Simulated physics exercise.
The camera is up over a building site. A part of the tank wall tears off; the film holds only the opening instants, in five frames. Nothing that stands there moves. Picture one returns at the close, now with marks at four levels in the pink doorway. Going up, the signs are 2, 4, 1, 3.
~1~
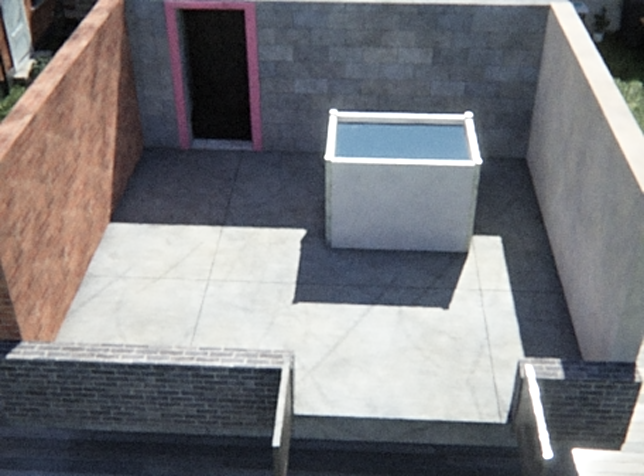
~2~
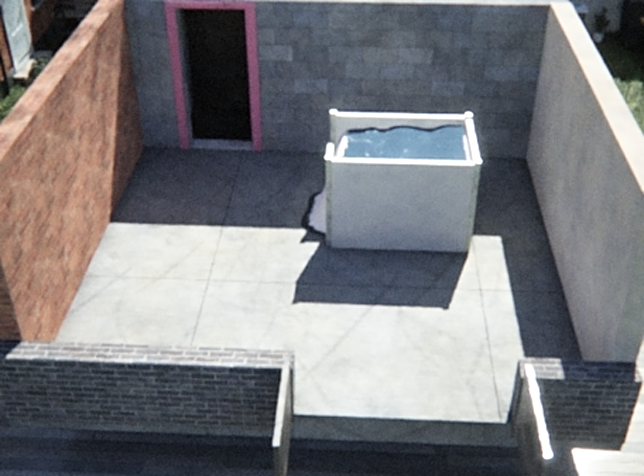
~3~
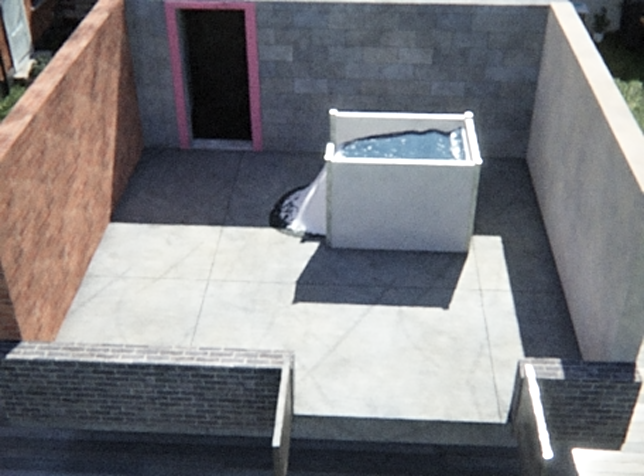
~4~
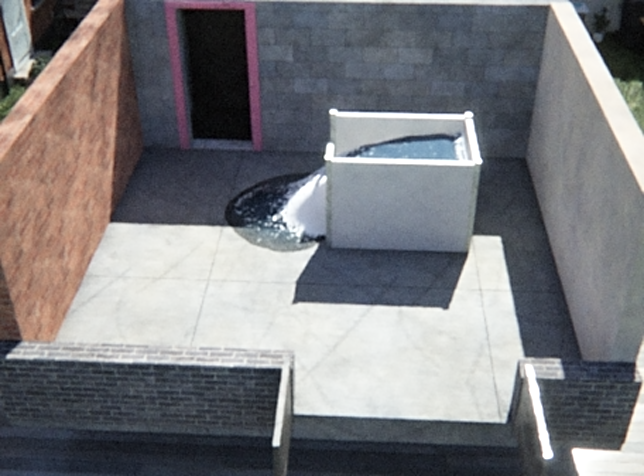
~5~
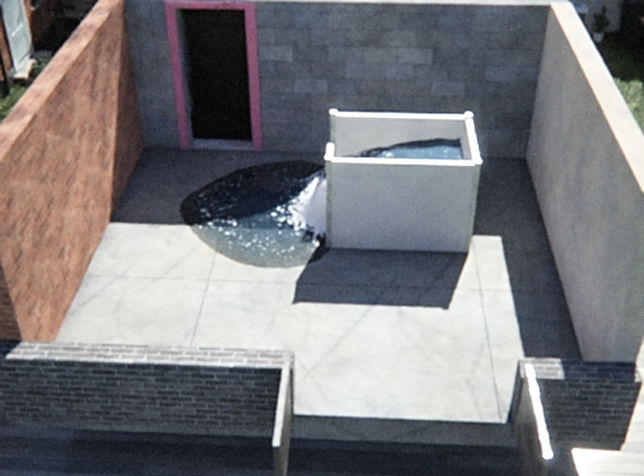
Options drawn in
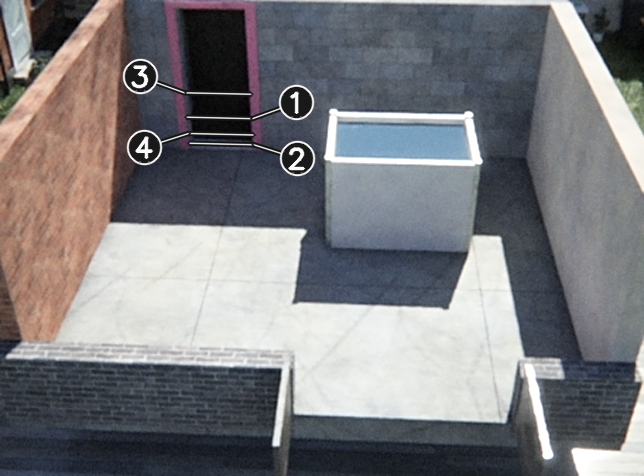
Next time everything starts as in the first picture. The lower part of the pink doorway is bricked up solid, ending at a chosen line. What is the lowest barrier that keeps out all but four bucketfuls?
I would pick height 4.
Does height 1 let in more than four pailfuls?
No, not at all.
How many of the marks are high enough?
Three of the four.
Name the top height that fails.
Here it is height 2.
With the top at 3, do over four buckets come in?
No, that is safe.
In white, 1 at (219, 117); 2 at (221, 144); 3 at (217, 93); 4 at (220, 134); from the bottom up 2, 4, 1, 3.
For height 1, nothing gets over.
For height 2, about 15 bucketfuls get in.
For height 3, nothing gets over.
For height 4, a bucket or two gets in.
